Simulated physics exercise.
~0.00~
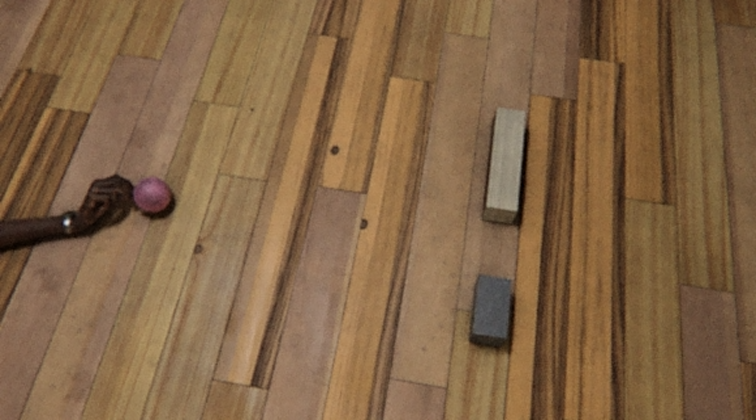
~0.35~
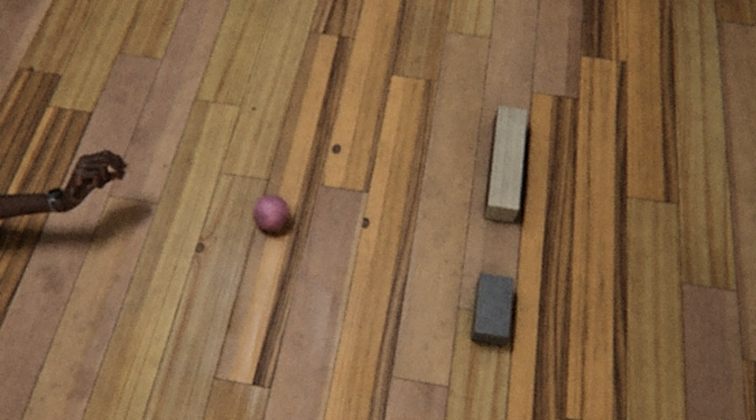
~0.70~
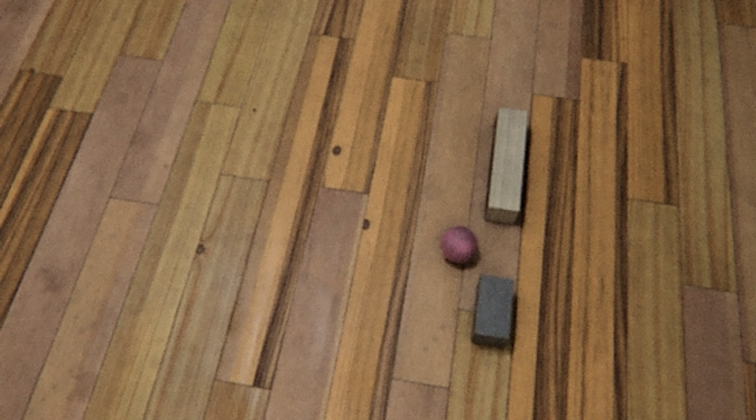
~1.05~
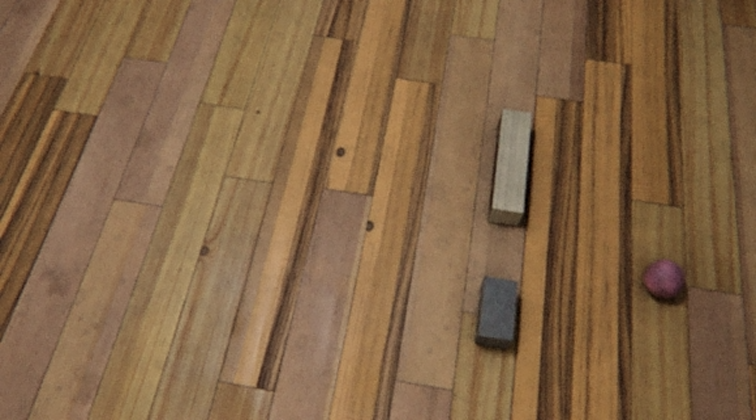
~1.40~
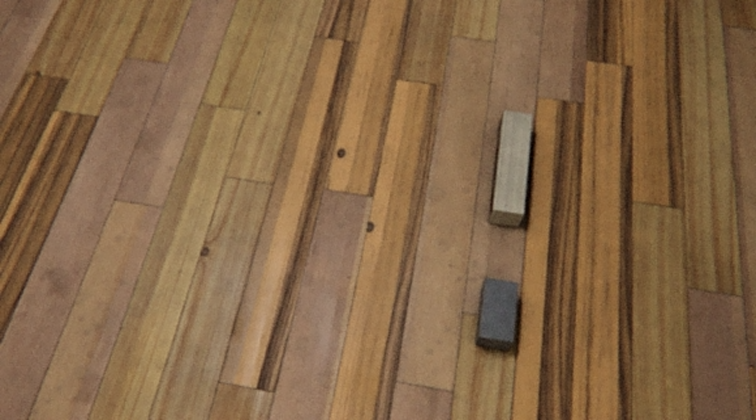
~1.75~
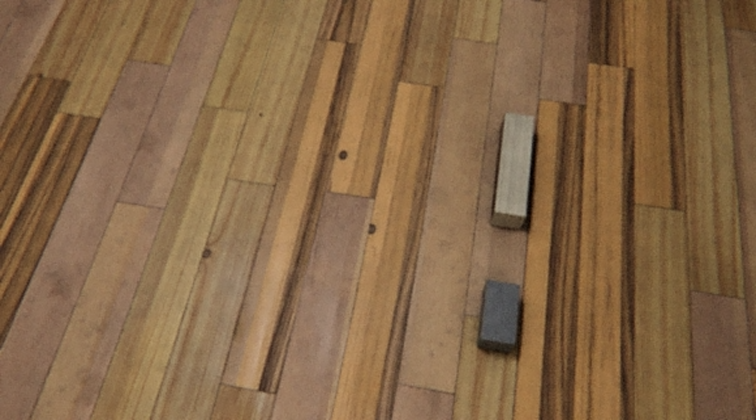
On a striped wooden floor, a hand releasing a pink ball that rolls right between two blocks and out of view.
